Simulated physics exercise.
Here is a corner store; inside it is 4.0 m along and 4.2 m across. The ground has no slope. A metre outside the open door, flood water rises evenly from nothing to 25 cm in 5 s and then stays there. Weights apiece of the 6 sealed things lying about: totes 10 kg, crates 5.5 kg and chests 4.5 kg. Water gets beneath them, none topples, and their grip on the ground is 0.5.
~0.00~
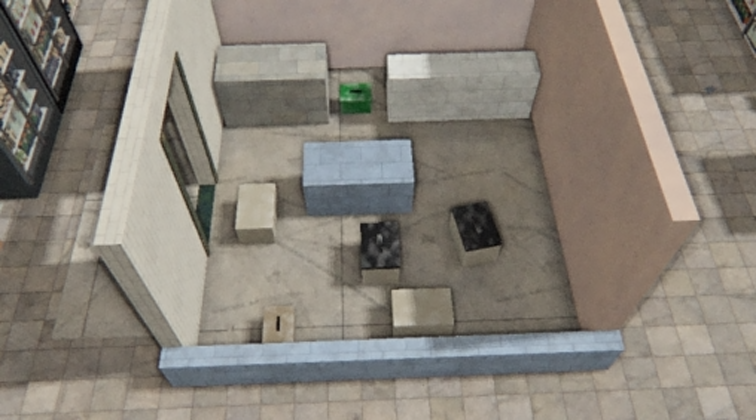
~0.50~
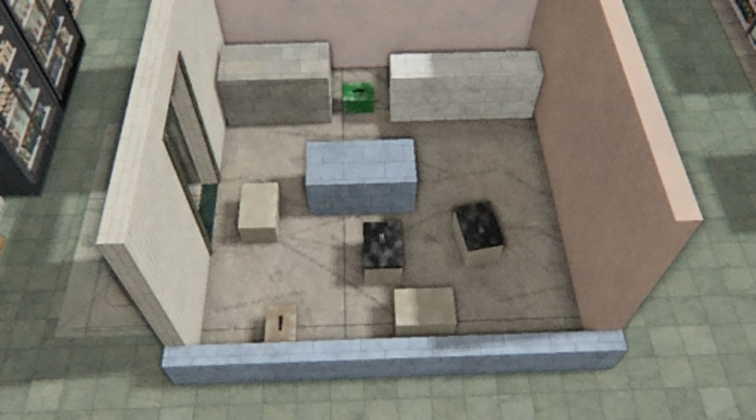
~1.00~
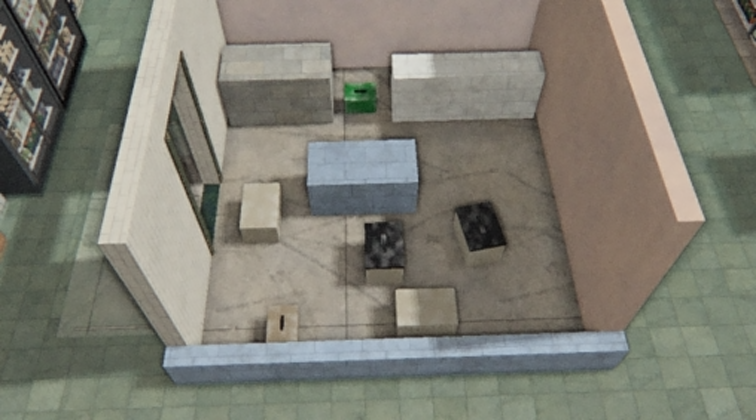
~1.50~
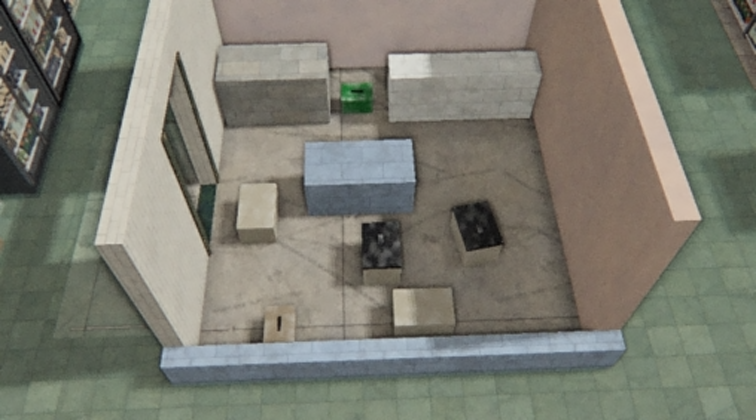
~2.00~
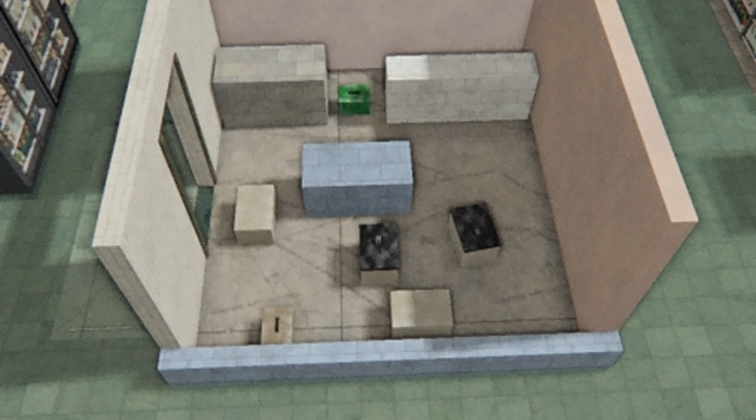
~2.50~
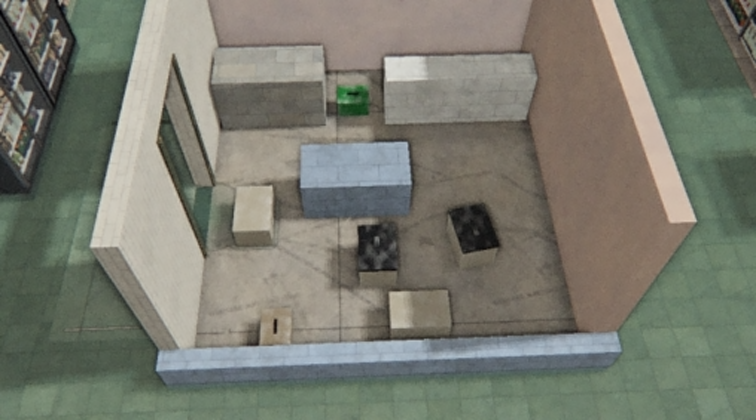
Corner store room with an open door, a green tote, pale blocks and dark-topped boxes sitting still as the outer floor turns green.
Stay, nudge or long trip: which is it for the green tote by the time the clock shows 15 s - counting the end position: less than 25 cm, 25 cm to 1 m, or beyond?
Green tote moves a short way.
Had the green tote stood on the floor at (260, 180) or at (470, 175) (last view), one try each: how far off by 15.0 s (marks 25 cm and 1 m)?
In turn: It slides a little; it travels far.
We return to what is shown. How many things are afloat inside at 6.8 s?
I count 3.
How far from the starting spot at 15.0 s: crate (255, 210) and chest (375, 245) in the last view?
In turn: 250 cm, 140 cm.
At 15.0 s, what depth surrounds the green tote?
About 14 cm.
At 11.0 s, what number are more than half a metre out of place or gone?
4 of them.
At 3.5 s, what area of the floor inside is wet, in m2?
Roughly 2.5 m2.
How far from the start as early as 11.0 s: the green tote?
About 0 cm.
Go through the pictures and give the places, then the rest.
The green tote at (356, 92) rests on the ground; 0.0 m2 under water; 0 of 6 have shifted, in the first picture.
The green tote at (359, 91), on the bottom; water covers 0.0 m2; 0 of 6 have shifted, in the second picture.
The green tote at (360, 92), on the bottom; water covers 0.0 m2; 0 of 6 have shifted, in the third picture.
The green tote at (357, 92) rests on the ground; 0.0 m2 under water; 0 of 6 have shifted, in the fourth picture.
The green tote at (355, 93), on the bottom; 0.0 m2 under water; 0 of 6 have shifted, in the fifth picture.
The green tote at (353, 94), on the bottom; 0.3 m2 under water; 0 of 6 have shifted, in the sixth picture.
After 3.5 s the green tote is near (353, 94), 0.0 m from its start, aground; 0 afloat.
After 6.8 s the green tote is near (353, 94), 0.0 m from its start, aground; 3 afloat.
After 11.0 s the green tote is near (353, 94), 0.0 m from its start, aground; 4 afloat.
After 15.0 s the green tote is near (355, 62), 0.5 m from its start, afloat; 6 afloat.
